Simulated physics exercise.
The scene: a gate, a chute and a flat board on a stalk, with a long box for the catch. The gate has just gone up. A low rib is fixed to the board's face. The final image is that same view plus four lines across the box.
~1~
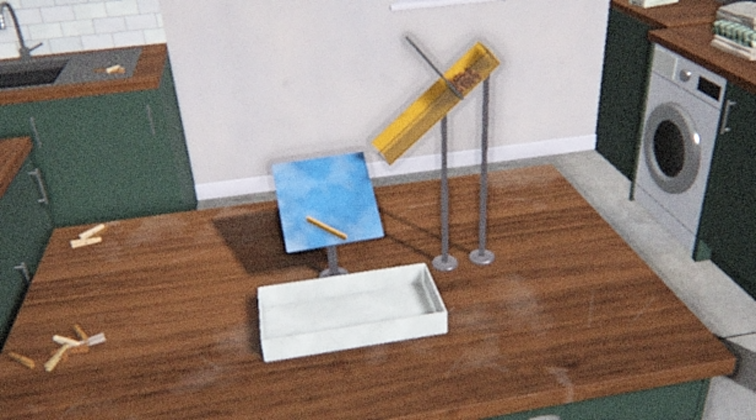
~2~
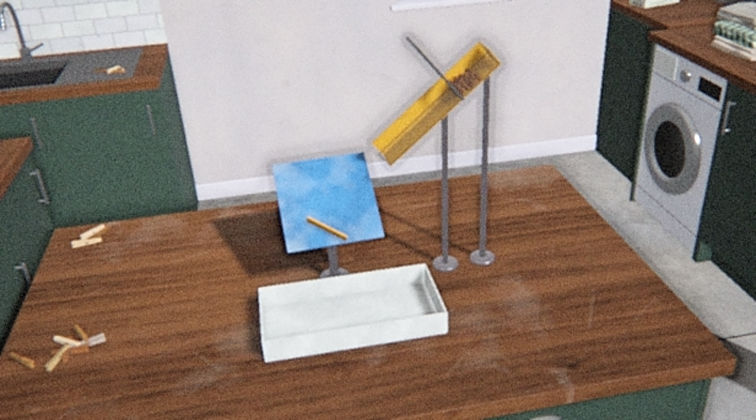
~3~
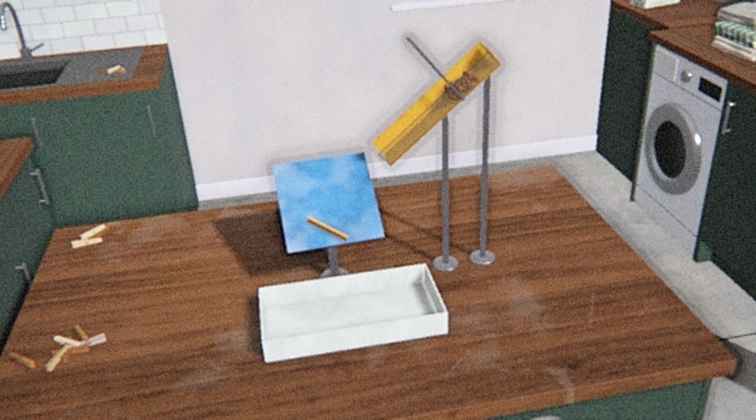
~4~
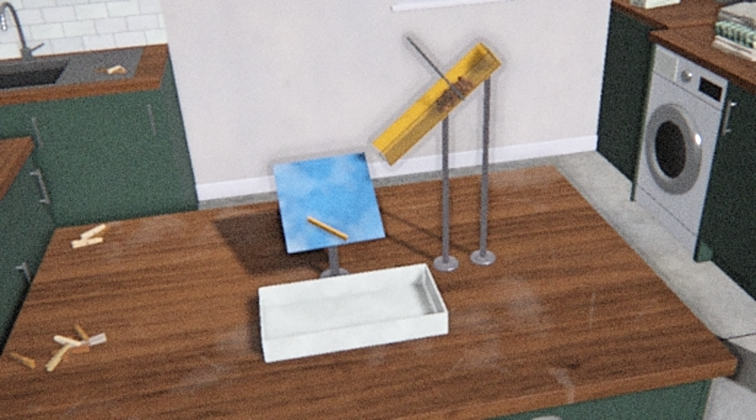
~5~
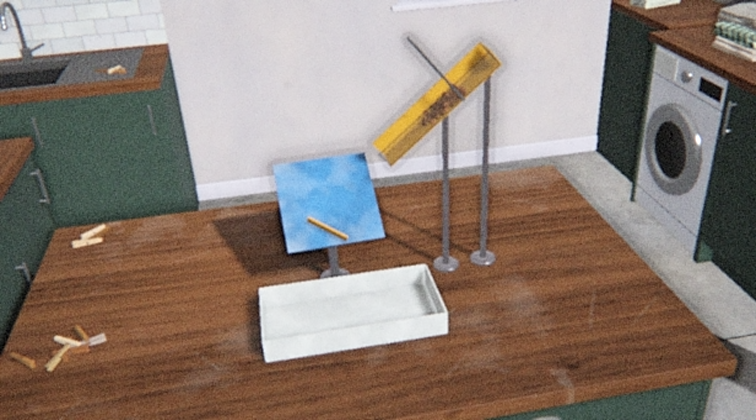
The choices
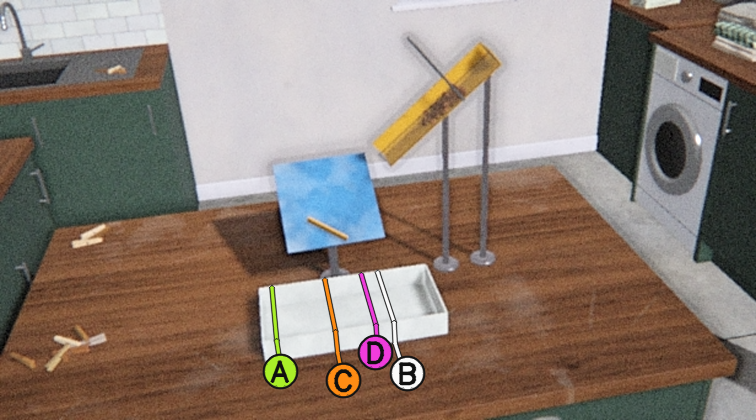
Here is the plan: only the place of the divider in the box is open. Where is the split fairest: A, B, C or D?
D.
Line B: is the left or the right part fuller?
Left.
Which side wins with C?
The right side.
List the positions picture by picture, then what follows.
Load behind the gate at (462, 79), bits of dog kibble; lip of the chute at (386, 160), sloping fairly steeply, in the first frame.
Middle of the board at (327, 200), tilted fairly steeply; middle of its low edge at (337, 244); of its high edge at (319, 158), in the second frame.
Front corners of the box at (263, 342) and (447, 313), empty; front of the load at (451, 96), in the third frame.
Middle of the load at (452, 92); its front at (441, 111), about a quarter of the way to the lip; rib from (308, 217) to (348, 237), in the fourth frame.
Middle of the load at (443, 102); its front at (424, 124), about half of the way to the lip, in the fifth frame.
On the marked copy, line A crosses the front rim at (276, 340); line B crosses the front rim at (393, 321); line C crosses the front rim at (335, 330); line D crosses the front rim at (375, 324).
With A, of what is caught, none on the left of the divider, all on the right.
With B, of what is caught, all on the left of the divider, none on the right.
With C, of what is caught, none on the left of the divider, all on the right.
With D, of what is caught, about a third on the left of the divider, about two thirds on the right.
